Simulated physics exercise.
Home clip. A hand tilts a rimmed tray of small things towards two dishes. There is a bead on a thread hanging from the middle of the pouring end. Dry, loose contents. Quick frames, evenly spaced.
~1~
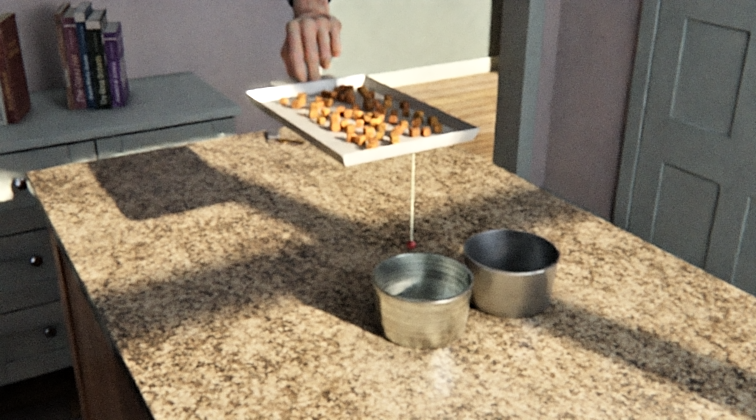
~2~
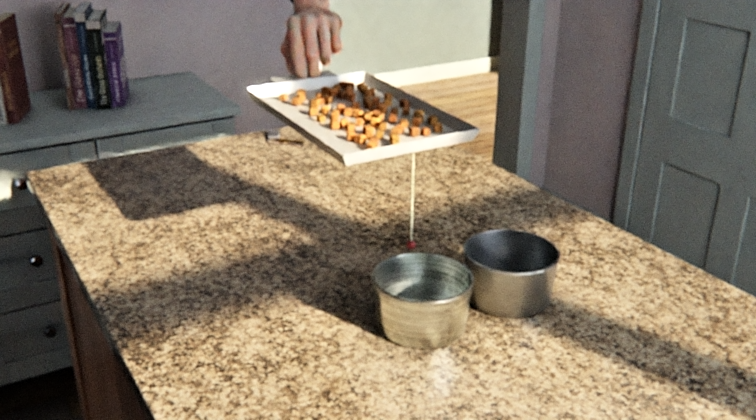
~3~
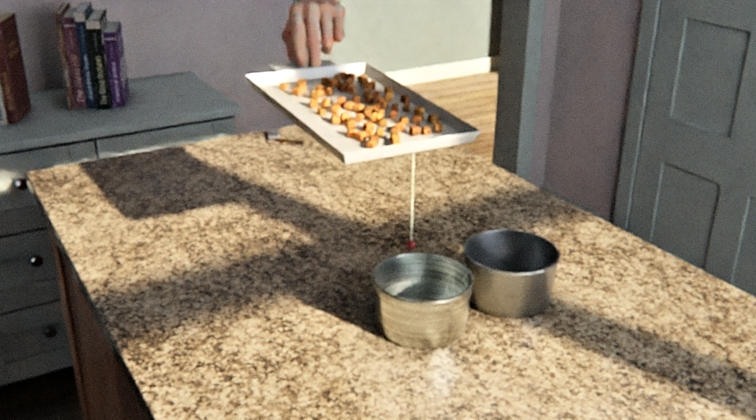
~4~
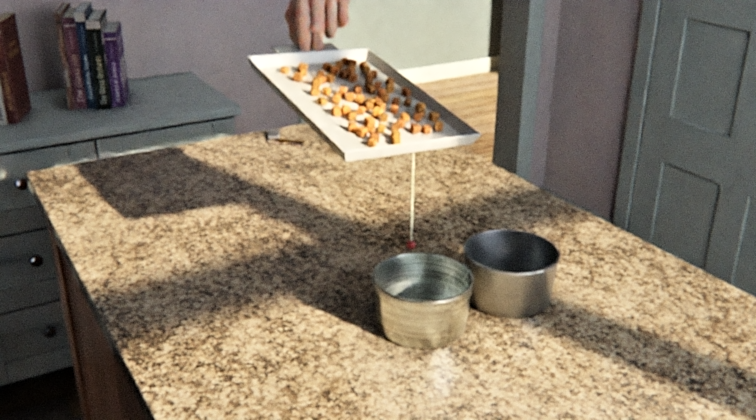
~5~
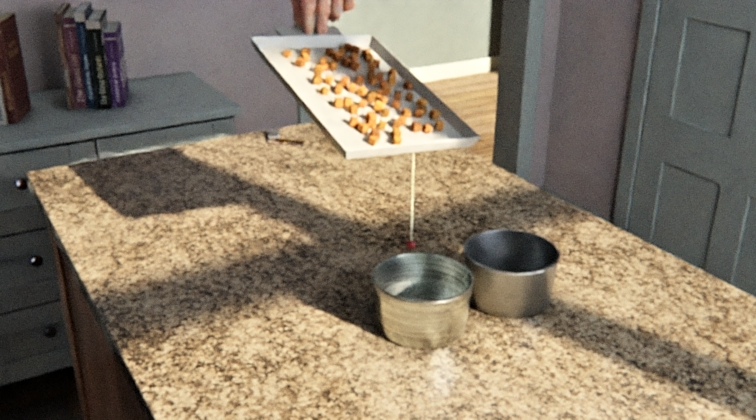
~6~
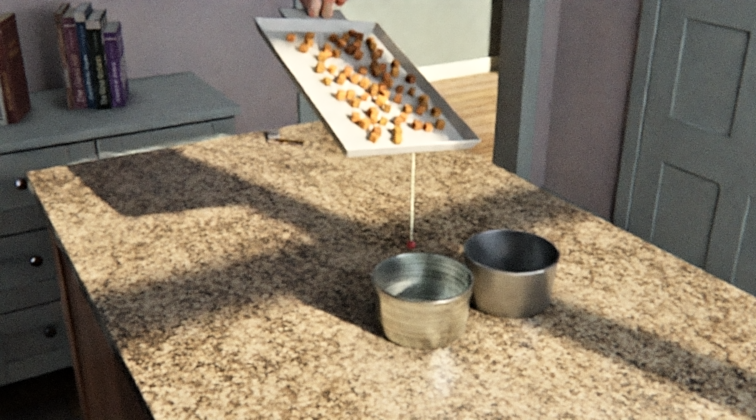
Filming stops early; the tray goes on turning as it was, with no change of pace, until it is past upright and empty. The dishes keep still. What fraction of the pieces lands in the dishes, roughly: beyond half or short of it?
So the dishes mostly succeed at catching it, really.
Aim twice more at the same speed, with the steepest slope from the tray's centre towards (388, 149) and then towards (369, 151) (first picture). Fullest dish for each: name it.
First place: The dish to the left; second place: The dish to the left.
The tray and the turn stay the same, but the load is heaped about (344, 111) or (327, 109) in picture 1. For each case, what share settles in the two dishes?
It comes to about 90 per cent the first time and about 80 per cent the second.
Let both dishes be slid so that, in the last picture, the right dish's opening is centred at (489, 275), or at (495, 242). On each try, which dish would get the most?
The right of the pair the first time, the right of the pair the second.
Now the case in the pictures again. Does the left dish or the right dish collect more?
The one you want is the right of the two.
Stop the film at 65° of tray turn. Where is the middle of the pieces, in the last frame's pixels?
I'd put it at about (455, 137).
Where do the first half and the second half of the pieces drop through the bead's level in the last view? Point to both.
Near (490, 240) to start, and near (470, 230) afterwards.
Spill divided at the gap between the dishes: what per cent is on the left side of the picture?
Roughly 70 percent.
Just after the last frame, tray tipped steeply; the larger part on the tray; just a few in the right dish; about a tenth in the air.
A moment on, tray tipped past a quarter turn; about a tenth in the left dish; roughly two thirds in the right dish; about a tenth outside both; roughly a quarter in the air.
Further on, tray tipped past a quarter turn; about a tenth in the left dish; roughly two thirds in the right dish; roughly a quarter outside both.
When it is over, tray tipped past a quarter turn; about a tenth in the left dish; roughly two thirds in the right dish; roughly a quarter outside both.
